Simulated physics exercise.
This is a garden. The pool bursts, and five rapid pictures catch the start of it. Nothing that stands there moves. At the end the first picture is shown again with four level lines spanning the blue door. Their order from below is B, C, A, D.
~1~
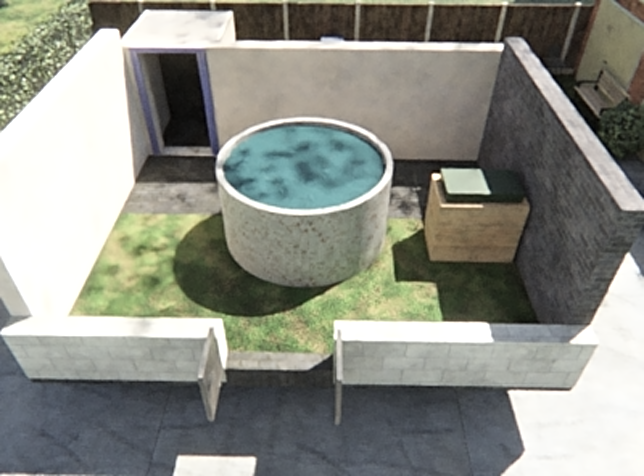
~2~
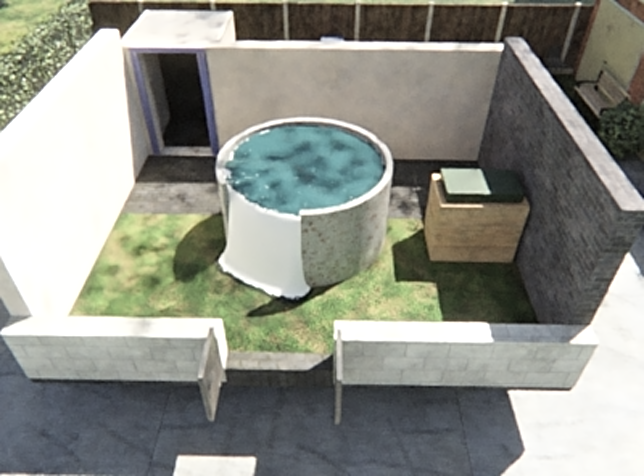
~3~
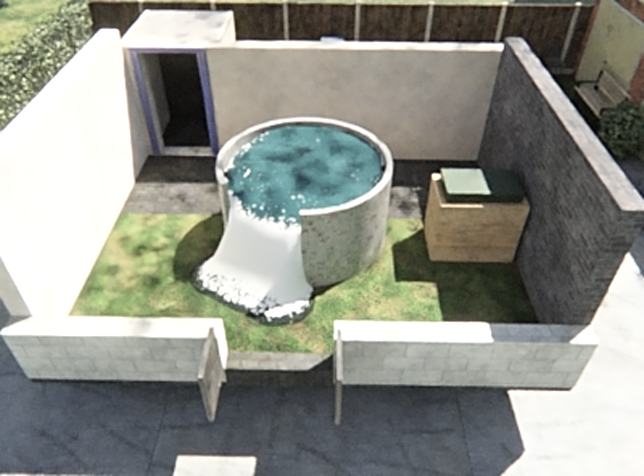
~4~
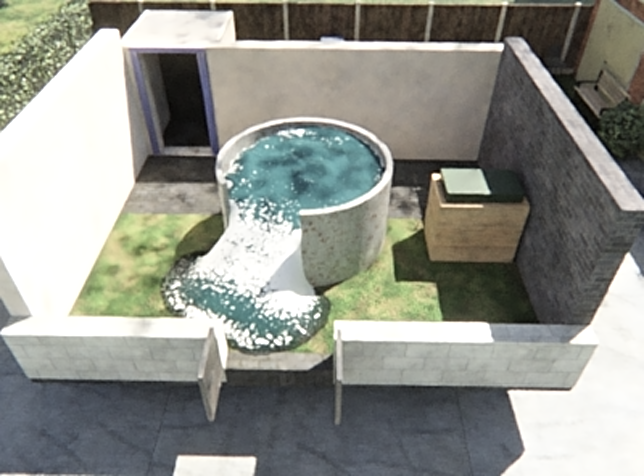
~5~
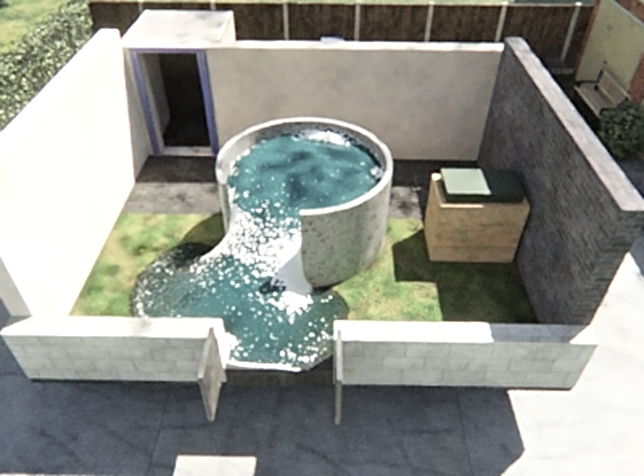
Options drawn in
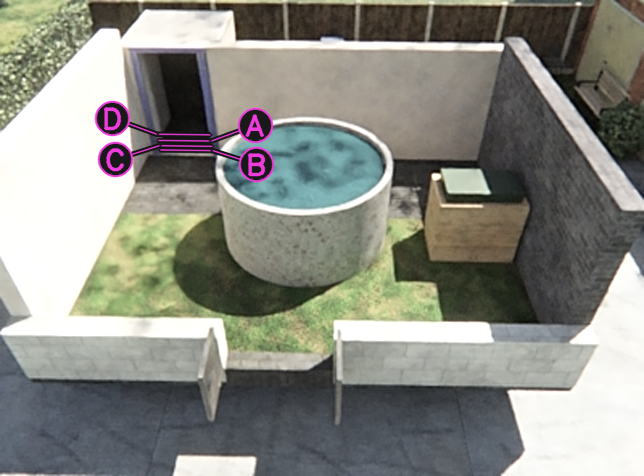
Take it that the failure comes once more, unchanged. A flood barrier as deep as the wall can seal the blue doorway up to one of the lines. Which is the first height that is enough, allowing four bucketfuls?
The limit is A.
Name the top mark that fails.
The answer is C.
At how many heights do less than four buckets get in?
Two.
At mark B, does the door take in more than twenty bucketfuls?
Yes.
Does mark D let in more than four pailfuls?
No.
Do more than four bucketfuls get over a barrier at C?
Yes.
In magenta, A at (184, 140); B at (186, 150); C at (185, 146); D at (183, 134); from the bottom up B, C, A, D.
If A is chosen, a bucket or two gets in.
If B is chosen, dozens of bucketfuls pour in.
If C is chosen, about 12 bucketfuls get in.
If D is chosen, nothing gets over.
